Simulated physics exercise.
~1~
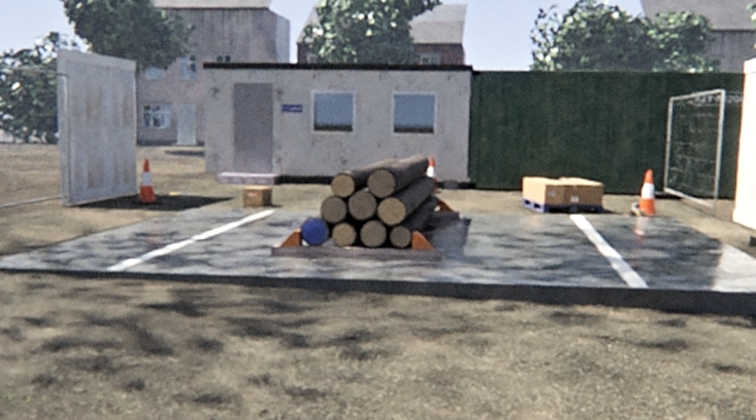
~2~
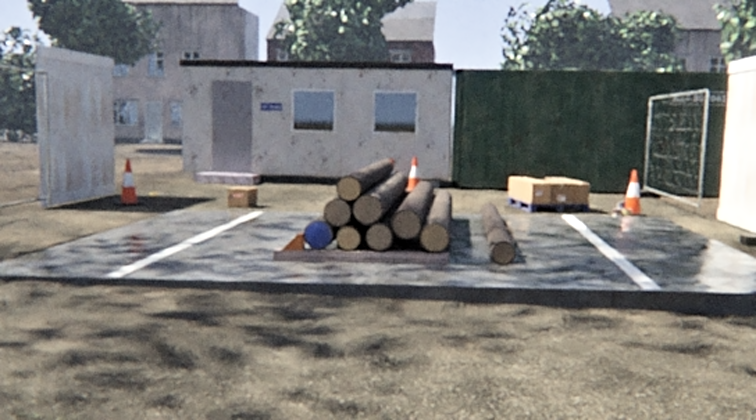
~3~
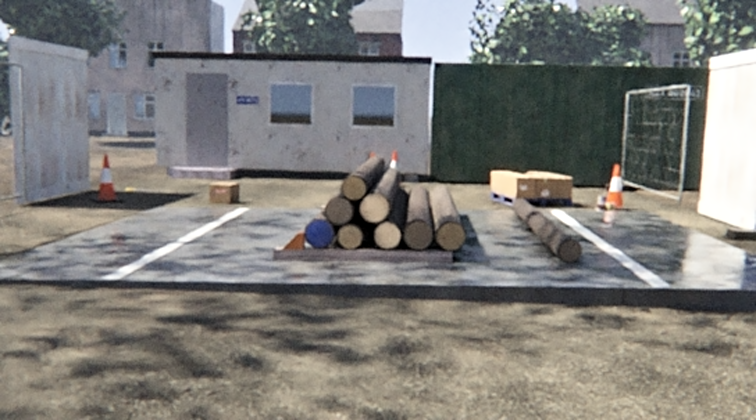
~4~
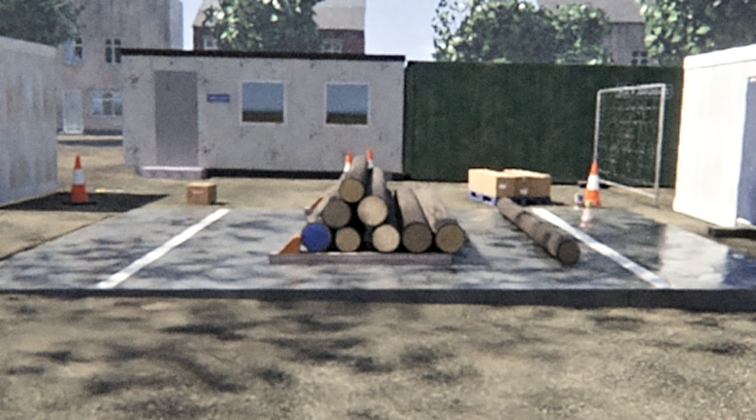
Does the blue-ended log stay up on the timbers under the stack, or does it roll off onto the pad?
It stays up on the timbers, still sitting at the left end of the stack.
